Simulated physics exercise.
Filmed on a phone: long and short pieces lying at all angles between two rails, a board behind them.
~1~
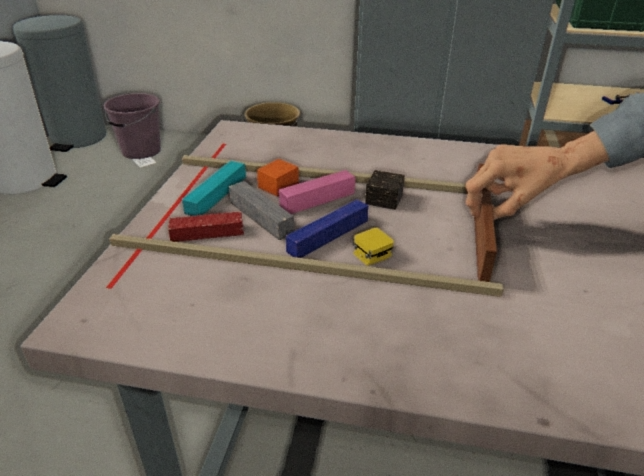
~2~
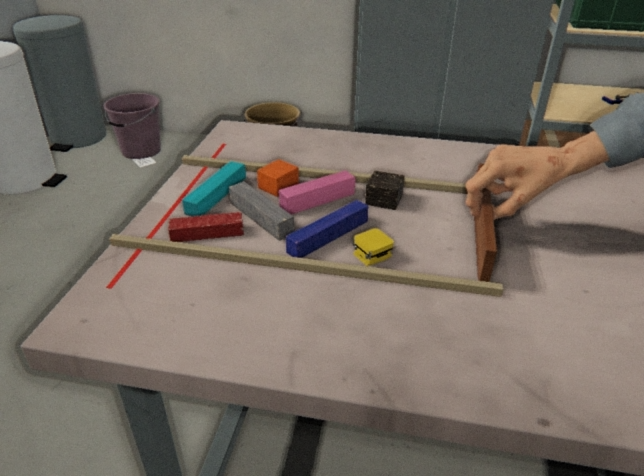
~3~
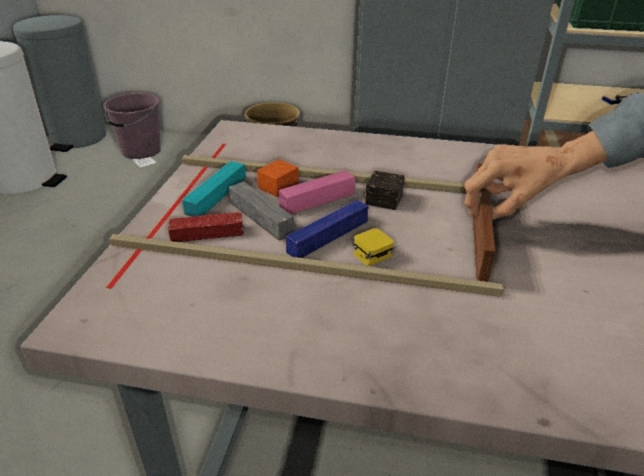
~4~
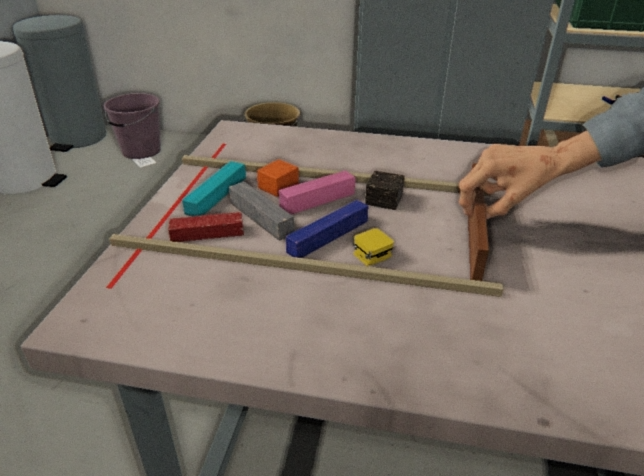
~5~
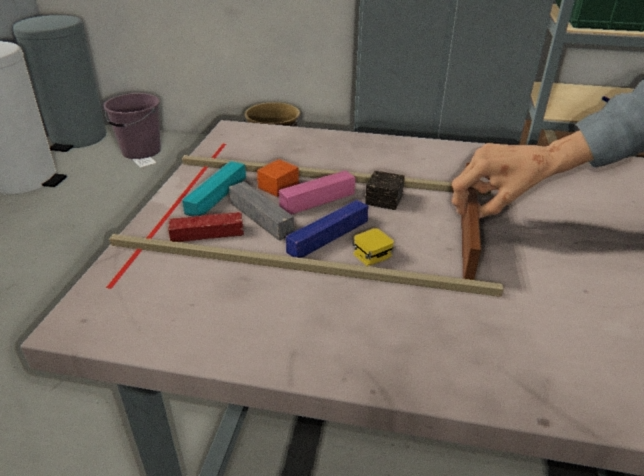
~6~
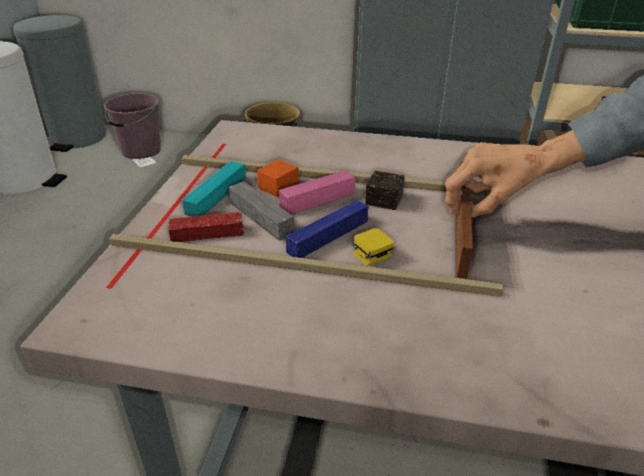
On a table, a hand slides an upright brown board slightly left behind scattered coloured blocks.
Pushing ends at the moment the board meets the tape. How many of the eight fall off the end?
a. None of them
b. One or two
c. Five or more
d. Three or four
c.
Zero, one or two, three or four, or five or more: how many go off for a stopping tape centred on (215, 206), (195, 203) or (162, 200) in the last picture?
One to two; three to four; 5 or more.
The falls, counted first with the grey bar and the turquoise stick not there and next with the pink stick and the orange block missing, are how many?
First 3, second 3.
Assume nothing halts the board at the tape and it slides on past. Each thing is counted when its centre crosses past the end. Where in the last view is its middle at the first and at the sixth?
Pixels, in order: Around (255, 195), around (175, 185).
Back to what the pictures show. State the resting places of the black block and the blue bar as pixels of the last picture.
The black block stops around (181, 169); the blue bar around (140, 206).
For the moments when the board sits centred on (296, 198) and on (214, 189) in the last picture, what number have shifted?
That makes 8 at the first spot and 8 at the second.
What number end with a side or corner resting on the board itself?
3 in contact.
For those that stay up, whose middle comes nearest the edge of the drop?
The one out in front is the blue bar.
Soon after, none off yet; turquoise stick at rest near (216, 188); red bar at rest near (207, 227); grey bar moving near (251, 212).
At rest, the number that fall off is five or more; fallen, pink stick, orange block, grey bar, red bar and turquoise stick.
